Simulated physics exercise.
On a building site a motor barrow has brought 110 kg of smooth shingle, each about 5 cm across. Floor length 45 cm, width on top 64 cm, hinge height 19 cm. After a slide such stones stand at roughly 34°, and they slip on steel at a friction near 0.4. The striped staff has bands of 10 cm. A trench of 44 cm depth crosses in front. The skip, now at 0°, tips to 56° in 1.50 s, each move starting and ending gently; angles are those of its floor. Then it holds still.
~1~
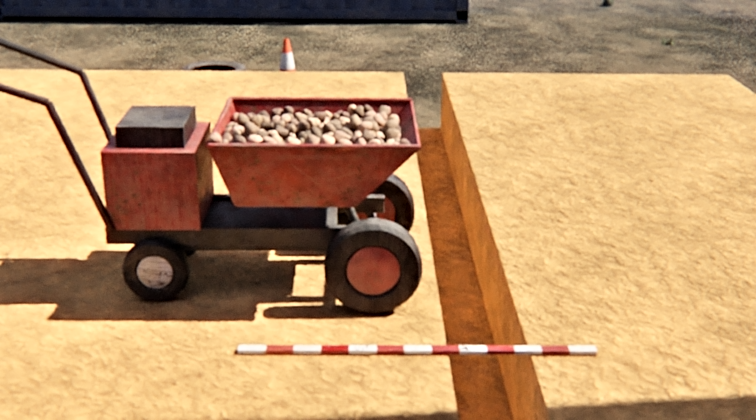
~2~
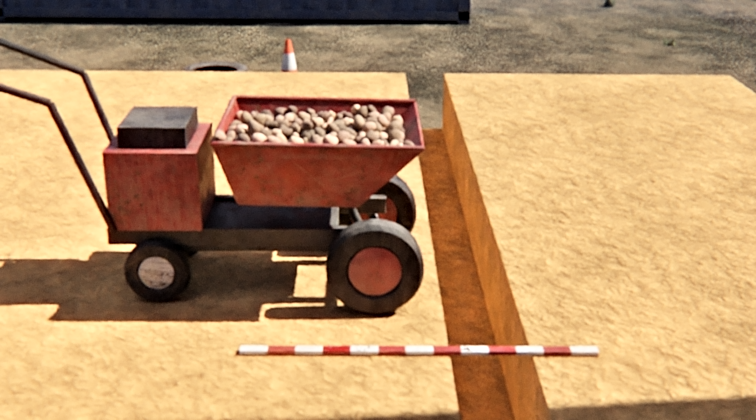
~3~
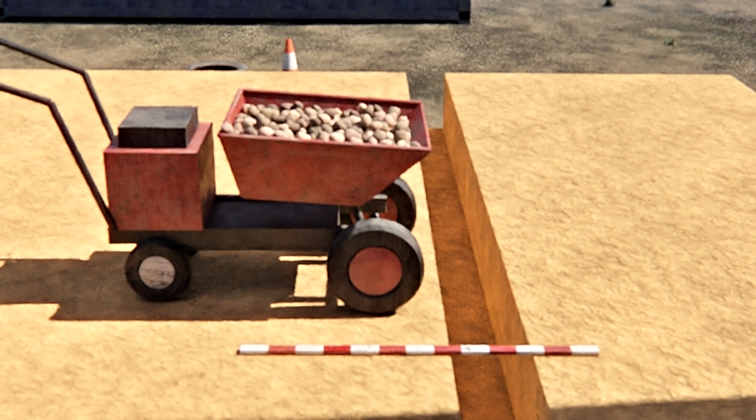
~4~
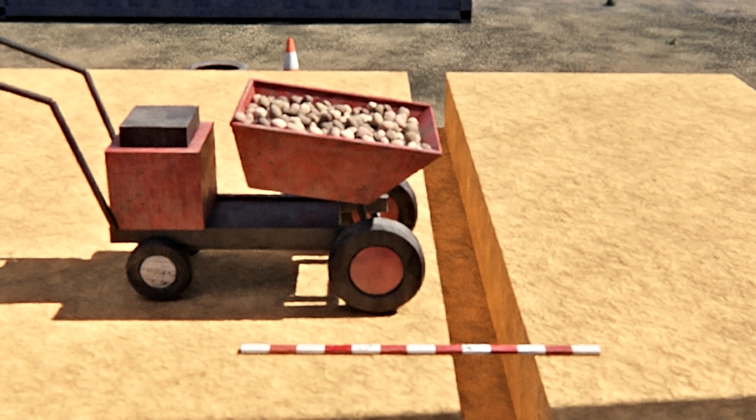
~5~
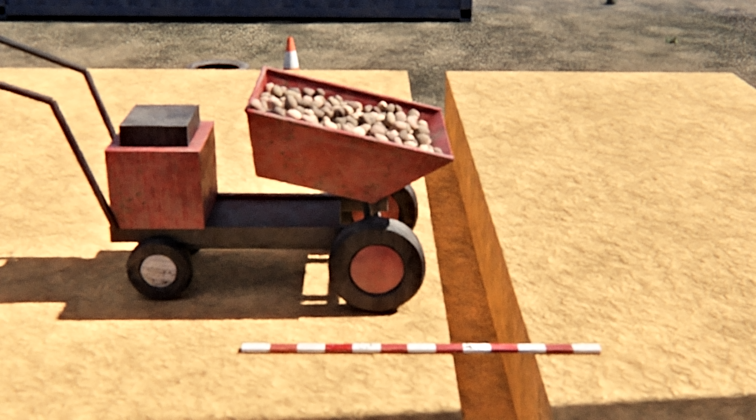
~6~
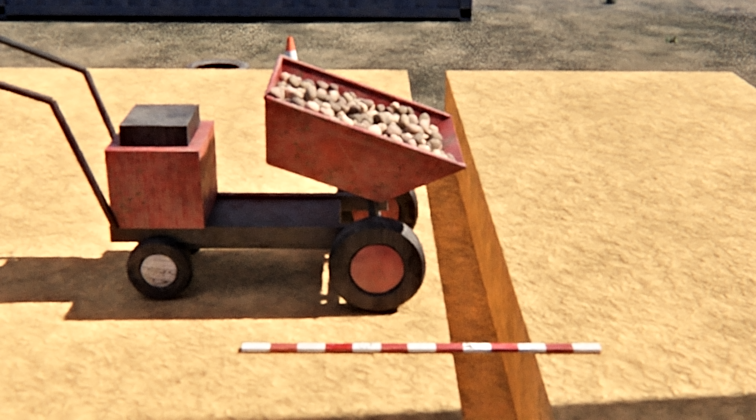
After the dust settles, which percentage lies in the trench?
About 33 per cent.
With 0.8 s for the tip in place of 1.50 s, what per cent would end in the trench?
Then about 25 per cent.
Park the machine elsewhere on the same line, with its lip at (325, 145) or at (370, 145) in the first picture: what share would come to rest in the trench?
Near 85 per cent from the first place, 75 from the second.
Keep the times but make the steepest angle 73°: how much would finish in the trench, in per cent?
In that case some 20 per cent.
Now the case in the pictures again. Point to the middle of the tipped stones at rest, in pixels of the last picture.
Around (542, 274).
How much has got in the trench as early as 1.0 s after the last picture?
About 0 per cent by then.
Then, 0.5 s after the last picture the floor is at 47°, 100 % in the skip; the foremost stones are at (500, 181).
Then, 1.0 s after the last picture the floor is at 56°, 71 % in the skip, 2 % in the trench, 27 % past the trench; the foremost stones are at (603, 285).
Then, 1.4 s after the last picture the floor is at 56°, 43 % in the skip, 3 % in the trench, 54 % past the trench; the foremost stones are at (676, 279).
Then, 3.3 s after the last picture the floor is at 56°, 3 % in the skip, 33 % in the trench, 64 % past the trench; the foremost stones are at (749, 280).
